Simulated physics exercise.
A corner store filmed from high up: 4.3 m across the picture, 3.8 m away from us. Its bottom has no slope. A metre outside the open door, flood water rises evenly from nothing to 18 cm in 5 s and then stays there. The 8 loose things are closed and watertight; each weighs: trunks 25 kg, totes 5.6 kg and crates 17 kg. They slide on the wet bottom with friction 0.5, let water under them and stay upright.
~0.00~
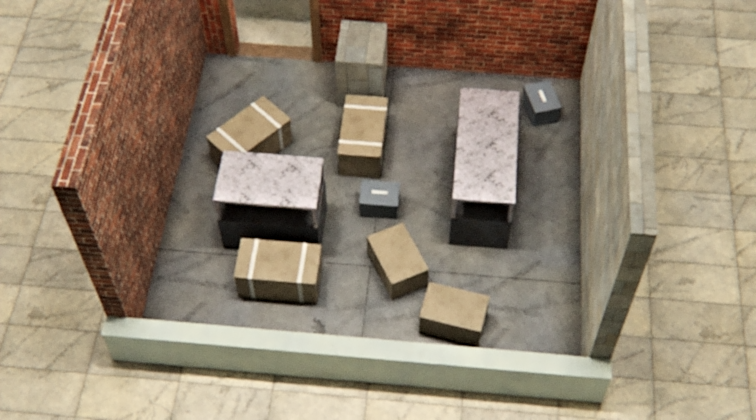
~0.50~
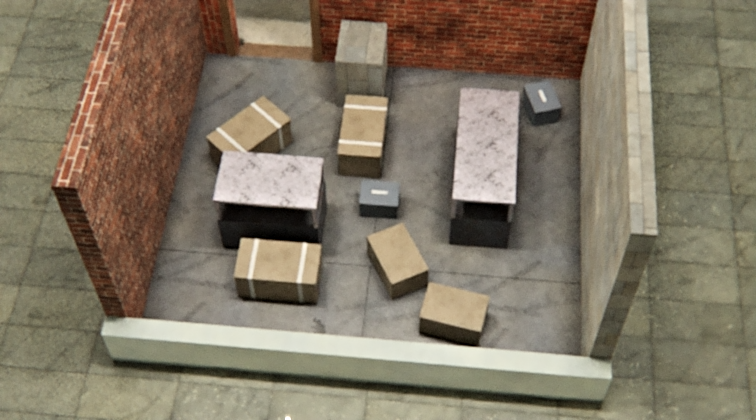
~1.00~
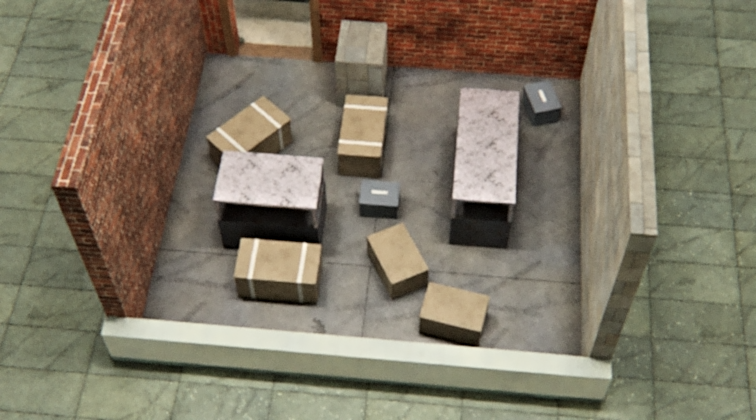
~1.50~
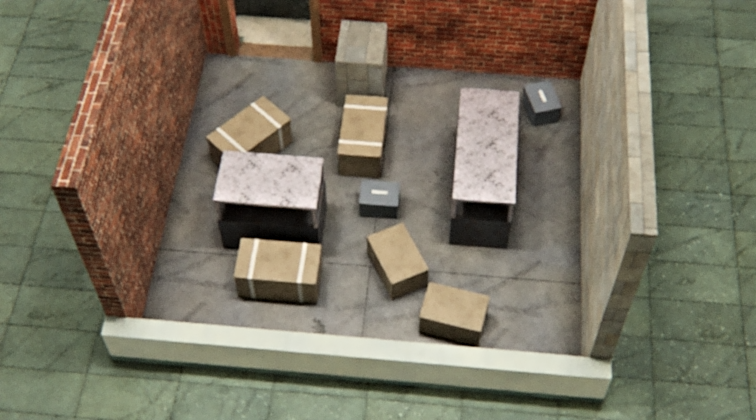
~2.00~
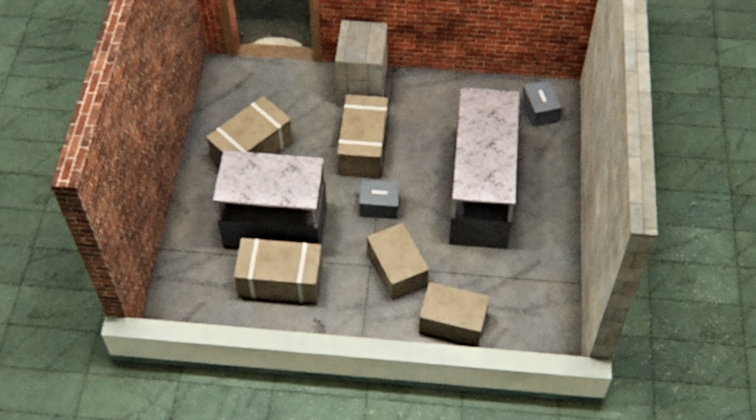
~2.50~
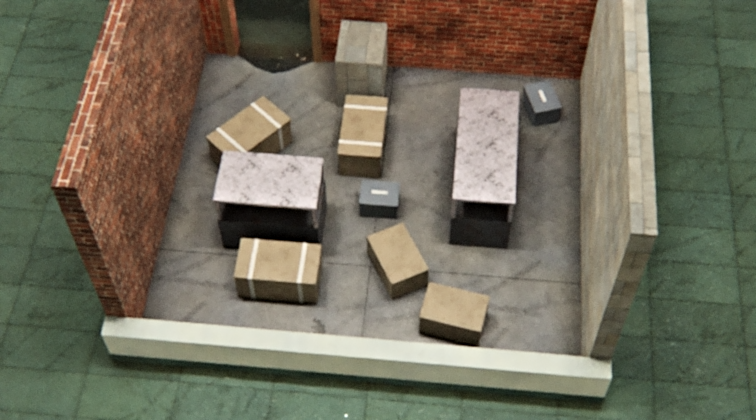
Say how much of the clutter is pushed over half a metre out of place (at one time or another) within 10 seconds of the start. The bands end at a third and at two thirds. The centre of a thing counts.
Share: Less than a third.
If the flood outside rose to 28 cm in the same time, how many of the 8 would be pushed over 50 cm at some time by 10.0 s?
In that case 4 of them.
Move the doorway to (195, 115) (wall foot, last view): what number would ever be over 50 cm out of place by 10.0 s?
In that case 3 of them.
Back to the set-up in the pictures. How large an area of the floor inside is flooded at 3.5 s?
About 1.5 m2.
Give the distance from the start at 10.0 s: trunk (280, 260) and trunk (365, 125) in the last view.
In turn: 0 cm, 20 cm.
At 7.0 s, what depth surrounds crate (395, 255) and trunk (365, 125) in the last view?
Roughly 1 and 4 cm.
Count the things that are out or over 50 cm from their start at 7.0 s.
I count 0.
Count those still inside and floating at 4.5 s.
0 of them.
After 3.5 s 0 of 8 are over 50 cm from their spots; 0 afloat.
After 4.5 s 0 of 8 are over 50 cm from their spots; 0 afloat.
After 7.0 s 0 of 8 are over 50 cm from their spots; 1 afloat.
After 10.0 s 1 of 8 are over 50 cm from their spots, and 1 have been at some point; 1 afloat.
